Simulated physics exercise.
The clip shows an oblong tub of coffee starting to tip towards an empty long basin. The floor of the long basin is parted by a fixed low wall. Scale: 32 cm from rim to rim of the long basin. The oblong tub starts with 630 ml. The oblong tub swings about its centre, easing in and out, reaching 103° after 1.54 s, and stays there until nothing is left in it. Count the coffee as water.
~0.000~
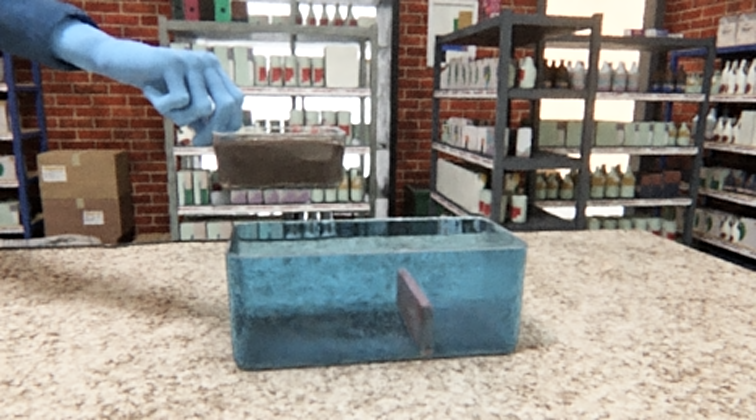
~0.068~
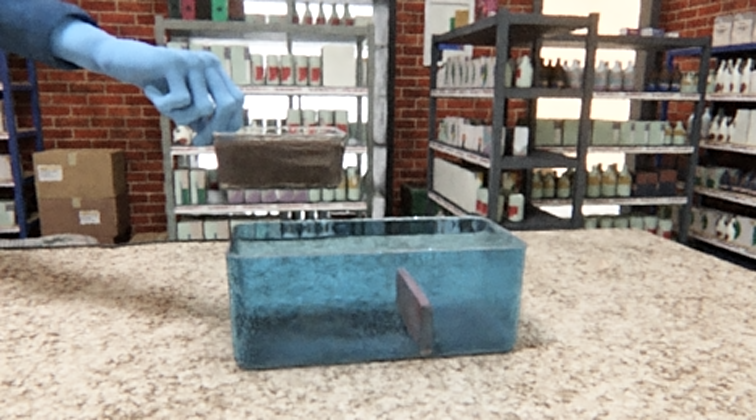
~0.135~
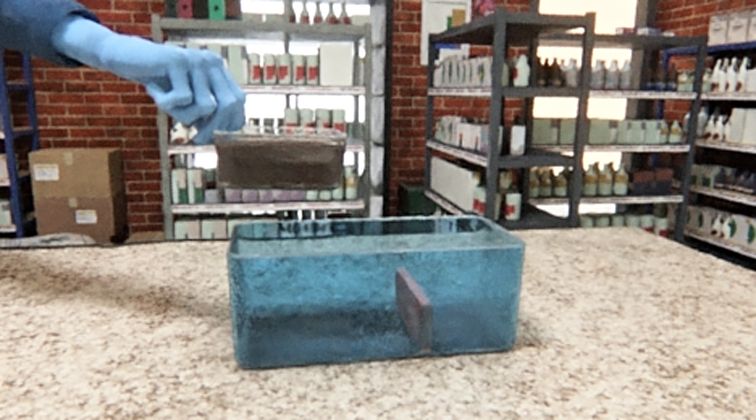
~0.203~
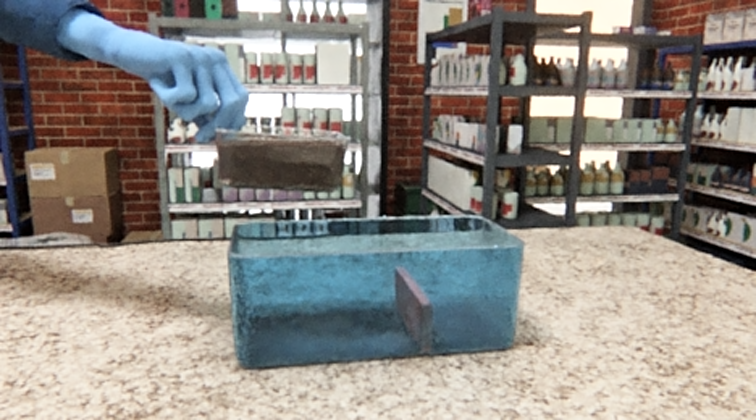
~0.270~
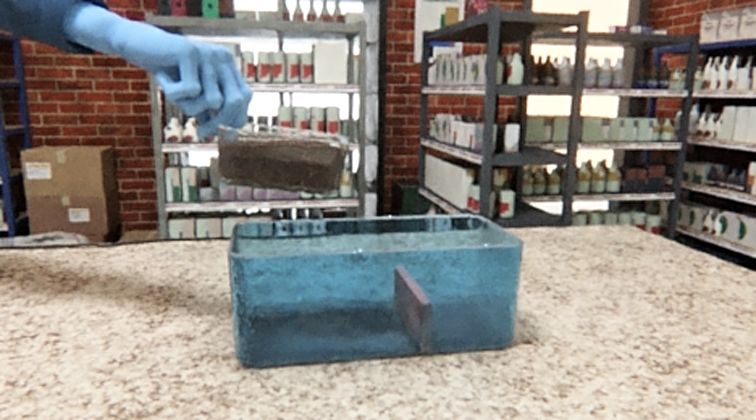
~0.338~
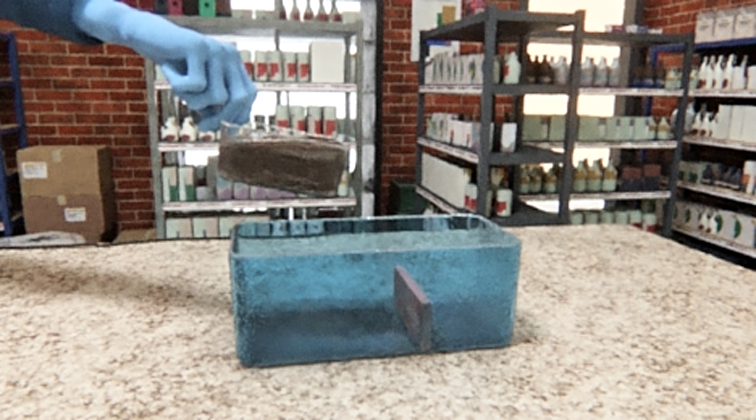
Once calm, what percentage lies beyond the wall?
Roughly 3 per cent is past the wall.
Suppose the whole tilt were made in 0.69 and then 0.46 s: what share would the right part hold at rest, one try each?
First 0, then 5 per cent.
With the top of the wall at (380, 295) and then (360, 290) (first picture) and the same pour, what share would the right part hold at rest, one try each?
First 70, then 75 per cent.
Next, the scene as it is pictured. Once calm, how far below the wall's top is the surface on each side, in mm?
Some 34 mm on the left and 54 mm on the right.
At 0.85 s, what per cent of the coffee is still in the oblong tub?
Near 36 in a hundred.
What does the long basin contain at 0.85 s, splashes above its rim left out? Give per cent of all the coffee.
About 38 per cent.
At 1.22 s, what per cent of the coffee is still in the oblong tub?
About 6 per cent.
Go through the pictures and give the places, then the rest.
It leans 0°; its right rim is at (341, 132); the coffee meets the walls at (221, 138) and (338, 139); the long basin's rim runs from (231, 240) to (506, 232); the wall's top is at (414, 287), in the first picture.
It leans 0°; its right rim is at (341, 133); the coffee meets the walls at (221, 138) and (337, 139), in the second picture.
It leans 2°; its right rim is at (341, 135); the coffee meets the walls at (222, 139) and (337, 139), in the third picture.
It leans 4°; its right rim is at (342, 138); the coffee meets the walls at (223, 139) and (339, 140), in the fourth picture.
It leans 8°; its right rim is at (343, 141); the coffee meets the walls at (224, 140) and (340, 141), in the fifth picture.
It leans 12°; its right rim is at (343, 146); the coffee meets the walls at (225, 141) and (342, 141), in the sixth picture.
After 0.85 s the tilt is 60° and 35 per cent is still to pour, 37 is left of the wall and 1 right of it.
After 1.22 s the tilt is 93° and 6 per cent is still to pour, 88 is left of the wall and 2 right of it.
After 1.61 s the tilt is 103° and 0 per cent is still to pour, 97 is left of the wall and 3 right of it.
After 2.04 s the tilt is 103° and 0 per cent is still to pour, 97 is left of the wall and 3 right of it.
In the end 97 per cent lies left of the wall, 3 right of it and 0 outside.
